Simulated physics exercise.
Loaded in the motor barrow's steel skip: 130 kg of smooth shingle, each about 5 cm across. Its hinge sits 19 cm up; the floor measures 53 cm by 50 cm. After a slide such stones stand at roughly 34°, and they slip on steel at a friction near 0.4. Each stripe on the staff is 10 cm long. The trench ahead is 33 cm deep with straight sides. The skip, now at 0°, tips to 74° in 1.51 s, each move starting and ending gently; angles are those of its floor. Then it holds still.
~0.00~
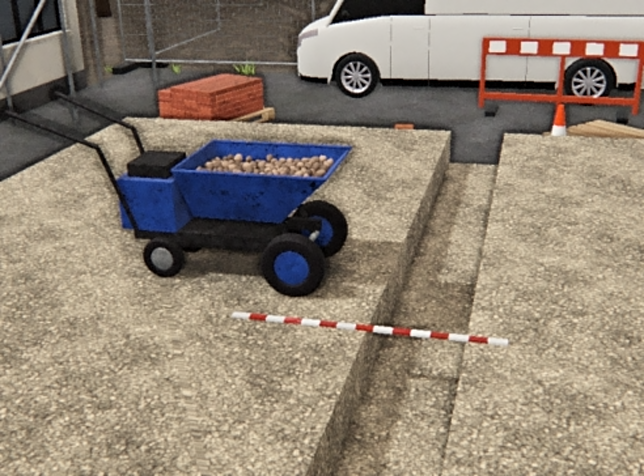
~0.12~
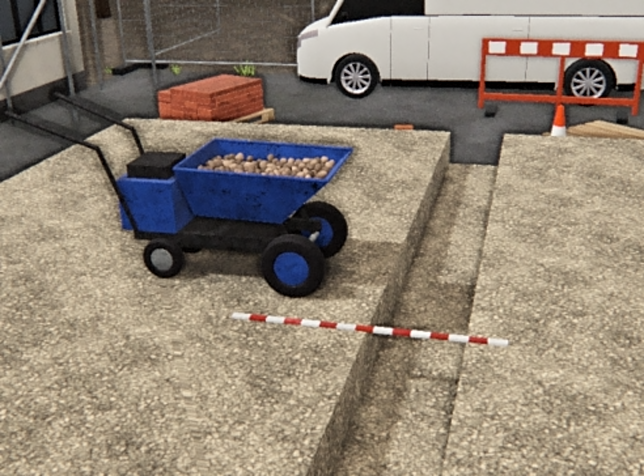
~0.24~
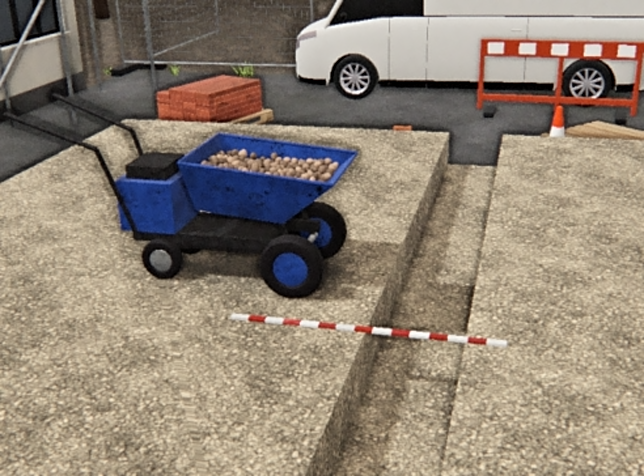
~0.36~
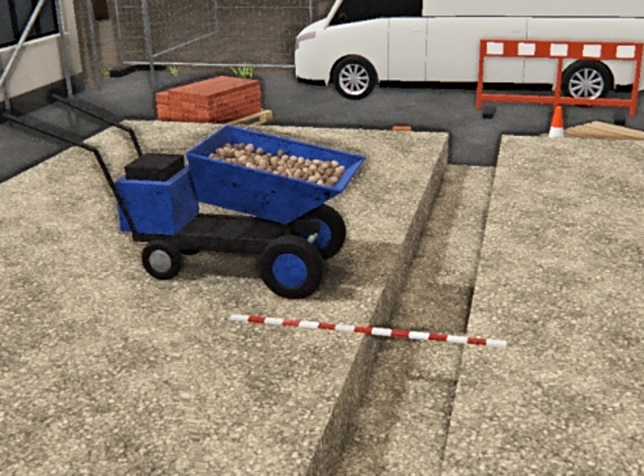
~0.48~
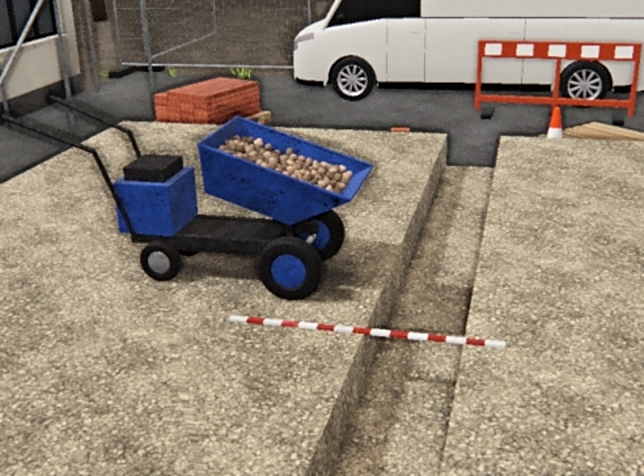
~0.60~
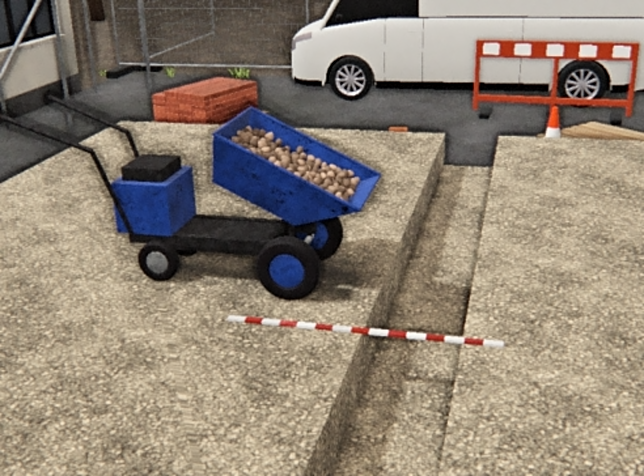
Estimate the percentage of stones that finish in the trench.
Some 100 per cent of it.
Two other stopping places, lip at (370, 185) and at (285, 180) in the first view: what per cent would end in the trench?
About 55 and 90 per cent.
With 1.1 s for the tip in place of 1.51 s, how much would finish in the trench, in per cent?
Then about 100 per cent.
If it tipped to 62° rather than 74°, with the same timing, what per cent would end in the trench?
It would be near 100 per cent.
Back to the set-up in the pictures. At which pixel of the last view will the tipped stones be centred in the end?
Around (438, 330).
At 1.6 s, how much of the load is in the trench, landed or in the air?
Some 80 per cent.
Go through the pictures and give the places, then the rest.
Lip at (326, 180), floor tilted 0°, highest stones at (306, 165), in the first picture.
Lip at (328, 182), floor tilted 1°, highest stones at (287, 165); the stones move at 0.2 m/s on average, in the second picture.
The skip is at 5°, its lip at (333, 185); the top of the load is at (226, 160); the stones move at 0.3 m/s on average, in the third picture.
Lip at (342, 192), floor tilted 11°, highest stones at (229, 152); the stones move at 0.5 m/s on average, in the fourth picture.
Lip at (351, 200), floor tilted 18°, highest stones at (235, 144); the stones move at 0.6 m/s on average, in the fifth picture.
Lip at (360, 211), floor tilted 26°, highest stones at (247, 135); the stones move at 0.6 m/s on average, in the sixth picture.
After 1.1 s the floor is at 62°; 97 % in the skip, 3 % in the trench; the foremost stones are at (414, 271).
After 1.6 s the floor is at 74°; 21 % in the skip, 79 % in the trench; the foremost stones are at (465, 335).
After 2.0 s the floor is at 74°; 1 % in the skip, 99 % in the trench; the foremost stones are at (465, 335).
After 3.9 s the floor is at 74°; 0 % in the skip, 100 % in the trench; the foremost stones are at (465, 330).
